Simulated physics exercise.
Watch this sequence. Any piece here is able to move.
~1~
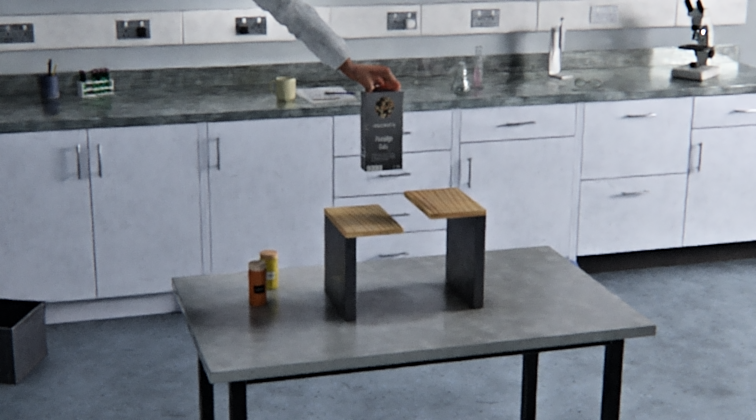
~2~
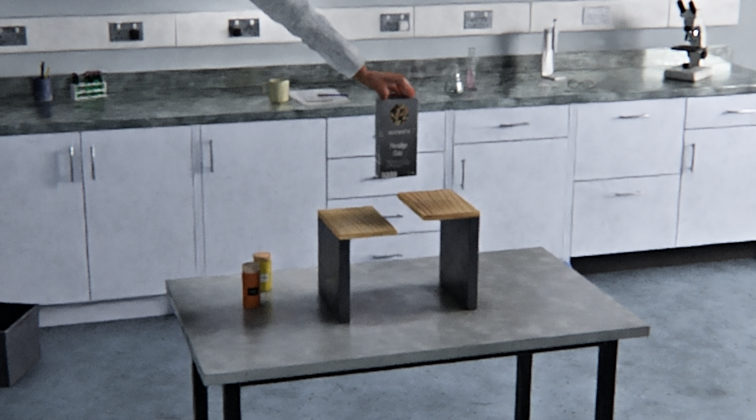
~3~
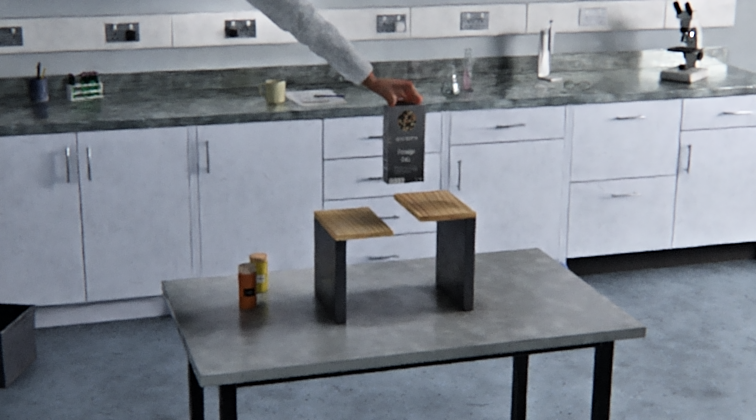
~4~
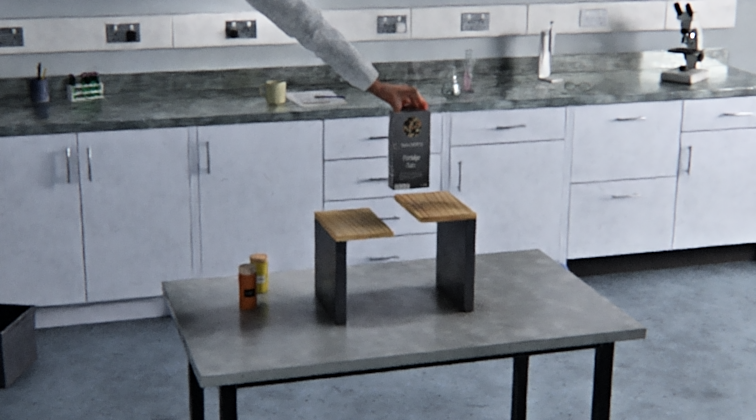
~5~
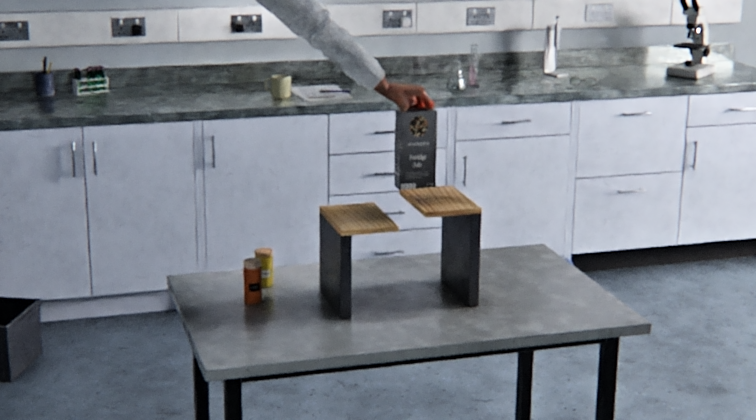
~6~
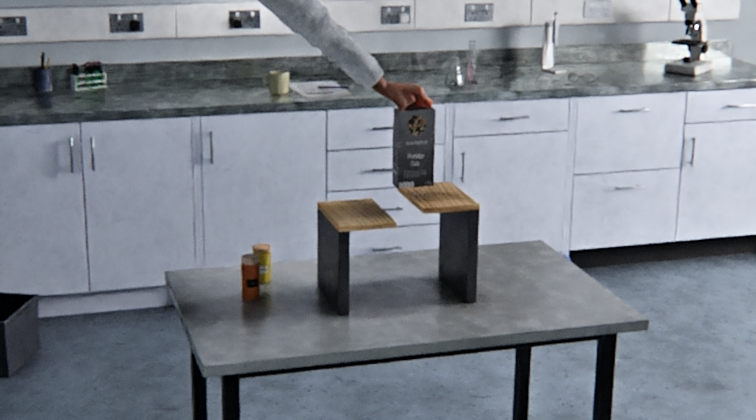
A grey packet, gripped at its top by a hand, moves a short way right and slightly down above two wooden-topped dark stands separated by a gap, then stays nearly still, while two small shakers remain on the table.
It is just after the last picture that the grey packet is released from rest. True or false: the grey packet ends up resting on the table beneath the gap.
False.
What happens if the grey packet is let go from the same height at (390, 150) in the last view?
Stuck.
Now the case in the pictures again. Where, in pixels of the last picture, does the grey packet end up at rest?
End position, last frame: About (413, 158).
Then, 0.20 s on from there, grey packet shifted a little near (414, 158).
Then, 0.50 s on from there, grey packet resting near (414, 158).
In the end, all 3 unmoved. At the end, from the last picture's camera, grey packet near (414, 158). The packet is caught.
